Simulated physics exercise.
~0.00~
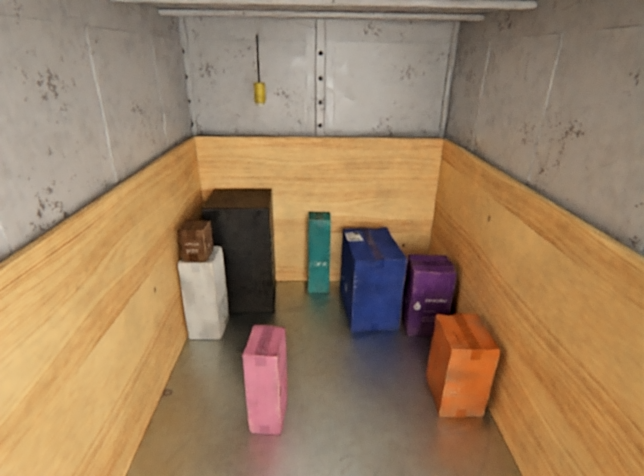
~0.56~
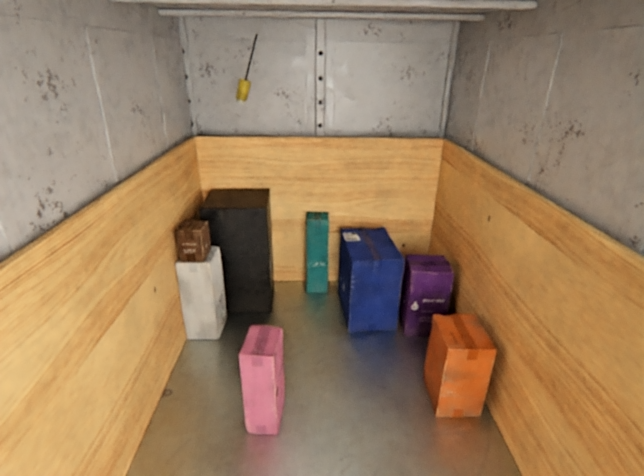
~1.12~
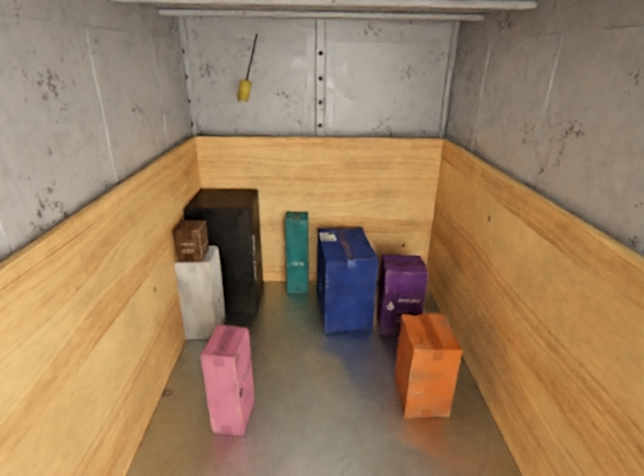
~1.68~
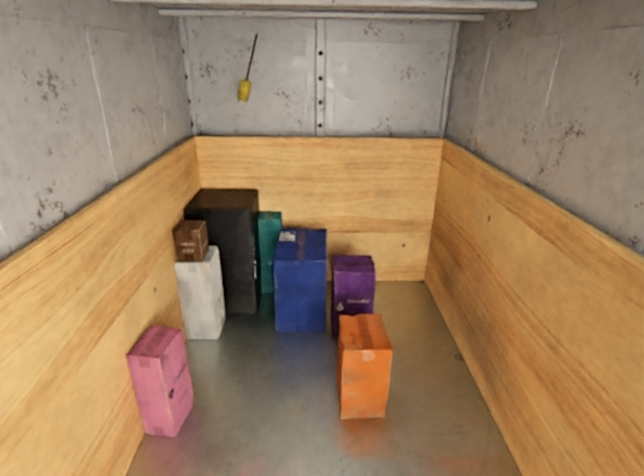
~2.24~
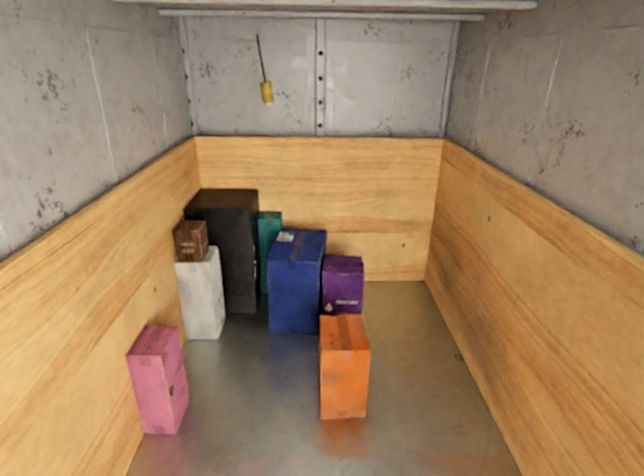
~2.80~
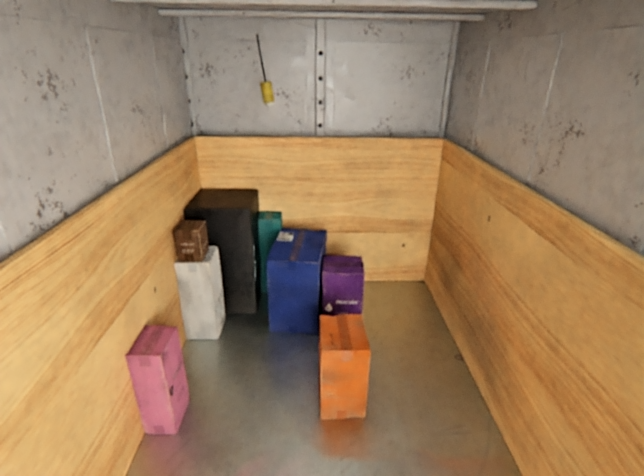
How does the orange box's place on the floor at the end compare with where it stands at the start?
At the start the orange box stands close to the right wall, and by the end it stands well to the left of that spot, near the middle of the floor and still upright.
At the start, boxes of several colours and a tall black appliance stand in a van's load bay, with a small brown box on top of a white one and a yellow lamp hanging above. The lamp swings to the left, and soon the black appliance shifts slightly left while the pink, orange, purple, blue and turquoise boxes slide left too. Those five boxes slide further, the pink one reaching the left wall. The lamp then tips slightly right as the orange box slides a little more. Finally everything rests upright, with the white and brown boxes still in place.
